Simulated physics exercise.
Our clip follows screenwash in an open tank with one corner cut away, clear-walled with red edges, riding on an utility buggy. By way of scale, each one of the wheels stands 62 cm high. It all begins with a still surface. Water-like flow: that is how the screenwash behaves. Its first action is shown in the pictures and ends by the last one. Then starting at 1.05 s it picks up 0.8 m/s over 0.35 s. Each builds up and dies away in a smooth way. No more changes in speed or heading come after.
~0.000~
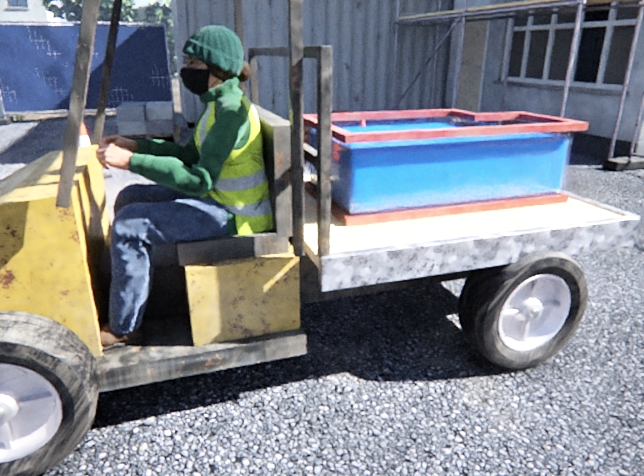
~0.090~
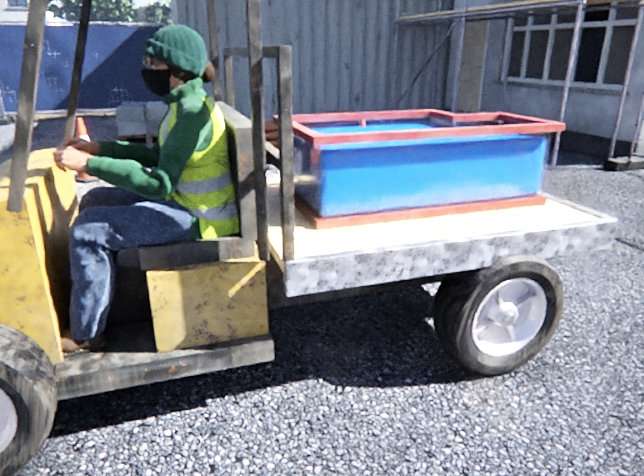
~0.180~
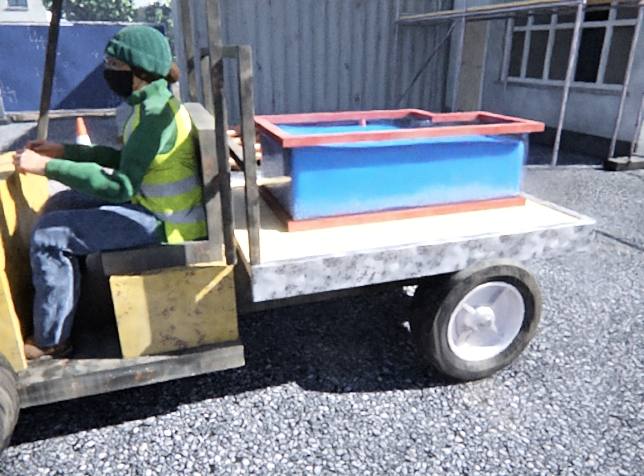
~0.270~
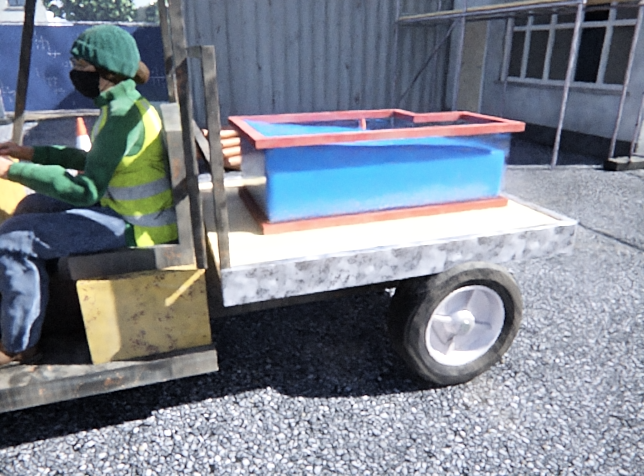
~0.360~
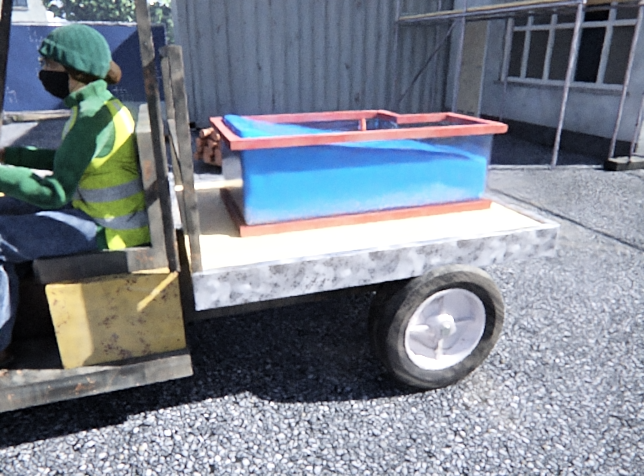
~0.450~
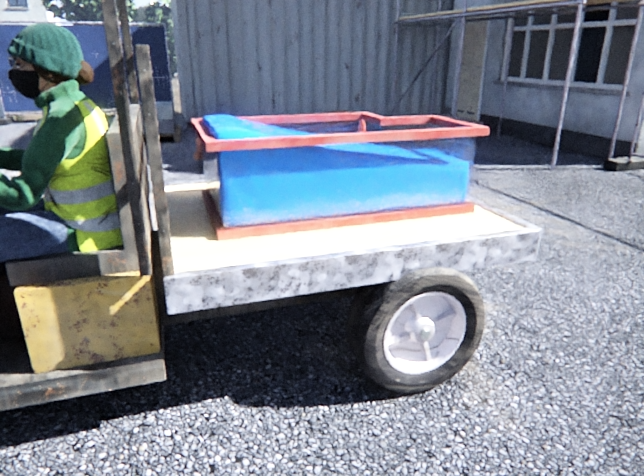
In the video, a driver in a green beanie and yellow vest steers a yellow utility buggy leftward, carrying a red-edged, clear-walled tank of blue liquid, whose initially level surface gradually tilts, rising at the left end and lowering at the right.
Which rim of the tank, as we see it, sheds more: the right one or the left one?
Watch it, more will pour over on the right in this view.
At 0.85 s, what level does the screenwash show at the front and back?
It reads roughly 30 cm up front and 28 cm at the back.
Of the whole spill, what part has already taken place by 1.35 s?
10 %.
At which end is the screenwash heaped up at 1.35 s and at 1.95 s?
Towards the aft, and after that towards the fore.
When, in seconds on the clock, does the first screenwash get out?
About 0.8 s.
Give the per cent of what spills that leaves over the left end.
It comes to about 10 per cent of the spill.
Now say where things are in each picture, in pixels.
In the first picture, the surface is at (361, 145) by the front wall; at (548, 134) by the back wall; it shows no tilt against the walls; the front is on the left, levels are read along the near wall; a wheel hub at (541, 318).
In the second picture, the surface is at (332, 147) by the front wall; at (526, 135) by the back wall; it shows no tilt against the walls.
In the third picture, the surface is at (304, 143) by the front wall; at (504, 140) by the back wall; it climbs 2° towards the left end.
In the fourth picture, the surface is at (279, 137) by the front wall; at (484, 147) by the back wall; it climbs 6° towards the left end.
In the fifth picture, the surface is at (255, 130) by the front wall; at (466, 154) by the back wall; it climbs 10° towards the left end.
In the sixth picture, the surface is at (233, 129) by the front wall; at (449, 161) by the back wall; it climbs 11° towards the left end; a wheel hub at (430, 339).
Then, 0.85 s in, the surface is 29 cm up at the front and 27 cm at the back; 1 per cent is out, over the left end.
Then, 1.35 s in, the surface is 14 cm up at the front and 54 cm at the back; 1 per cent is out, over the left end.
Then, 1.95 s in, the surface is 38 cm up at the front and 32 cm at the back; 8 per cent is out, over the right end, a little elsewhere.
Then, 4.39 s in, 12 per cent is out, over the right end, a little elsewhere; the left end has passed 1 per cent and the right end 8.
